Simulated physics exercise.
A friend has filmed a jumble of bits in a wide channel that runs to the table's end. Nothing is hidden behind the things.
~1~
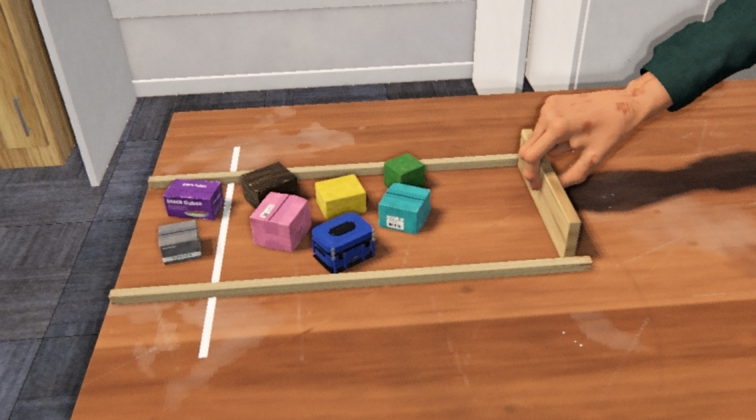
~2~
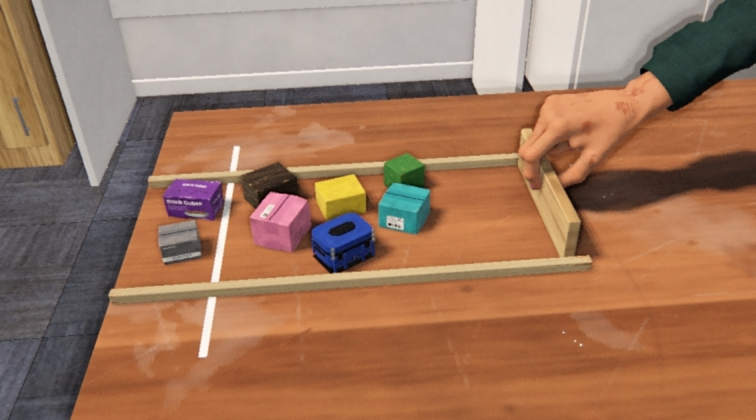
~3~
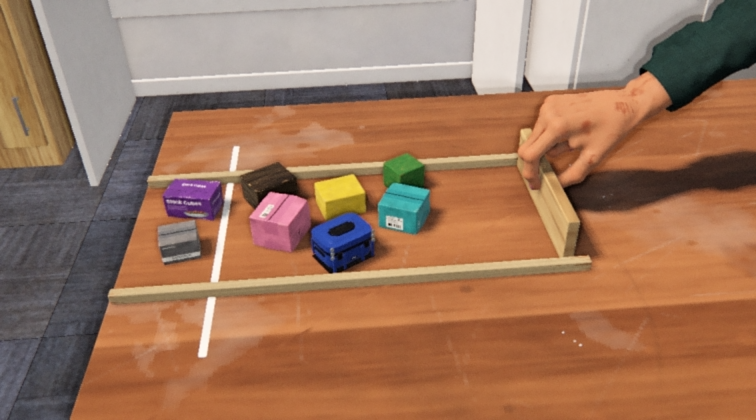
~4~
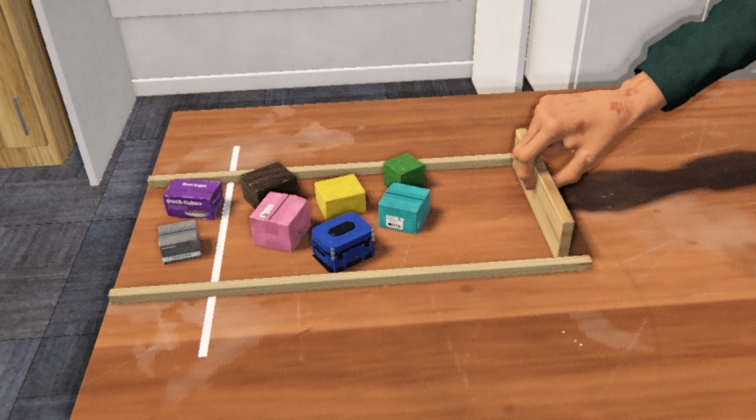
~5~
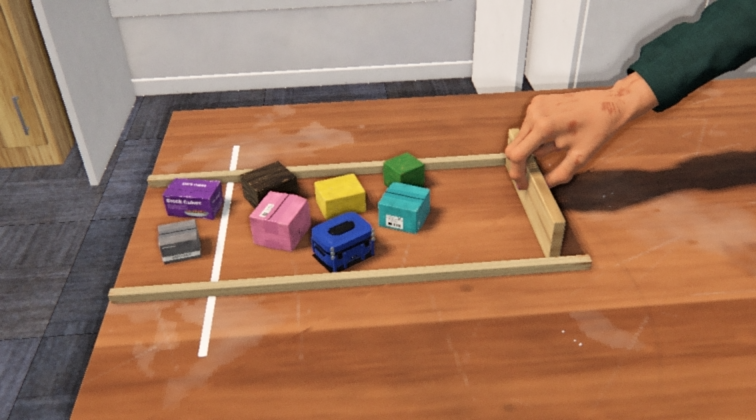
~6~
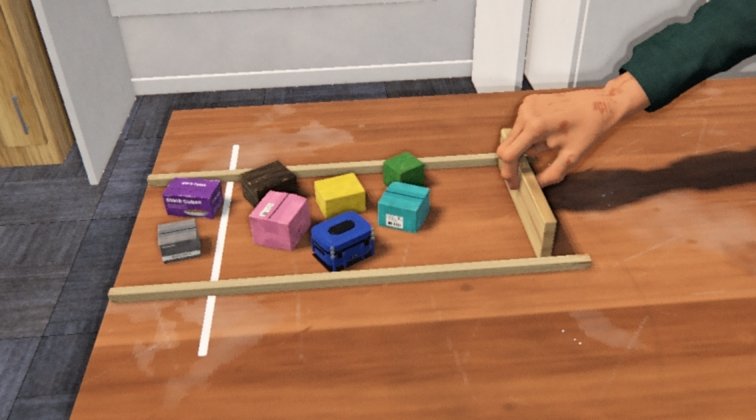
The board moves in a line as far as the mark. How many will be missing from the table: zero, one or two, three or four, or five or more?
In the end the number that fall off is one or two.
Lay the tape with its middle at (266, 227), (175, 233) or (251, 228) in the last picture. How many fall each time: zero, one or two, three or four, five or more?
In that order: None at all; either three or four; zero.
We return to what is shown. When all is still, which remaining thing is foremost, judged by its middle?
The pink box.
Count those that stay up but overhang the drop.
0 of them.
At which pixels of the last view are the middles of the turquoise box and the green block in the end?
The turquoise box at (198, 231), the green block at (212, 181).
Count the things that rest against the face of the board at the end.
That makes 4.
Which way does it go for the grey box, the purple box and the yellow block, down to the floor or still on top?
The grey box comes down, the purple box comes down, the yellow block survives.
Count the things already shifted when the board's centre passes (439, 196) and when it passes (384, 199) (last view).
0 and 4.
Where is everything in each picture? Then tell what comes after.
The first picture shows grey box (180, 242); purple box (195, 199); black block (270, 188); board (546, 191); tape (223, 232).
The second picture shows purple box (195, 199); pink box (281, 222).
The third picture shows black block (270, 188); blue case (342, 242).
The fourth picture shows grey box (180, 242); turquoise box (405, 208).
The fifth picture shows purple box (194, 198); green block (404, 174).
The sixth picture shows grey box (180, 241); purple box (194, 198); black block (269, 186); board (524, 190); tape (223, 230).
Early on, none off yet; grey box at rest near (180, 241); purple box at rest near (194, 198); black block at rest near (269, 186).
A while later, none off yet; grey box at rest near (180, 241); purple box at rest near (194, 198); black block moving near (264, 184).
Further along, none off yet; grey box moving near (170, 241); purple box travelled a little near (175, 201); black block travelled about its own width near (224, 183).
Finally, the number that fall off is one or two; lost, purple box and grey box.
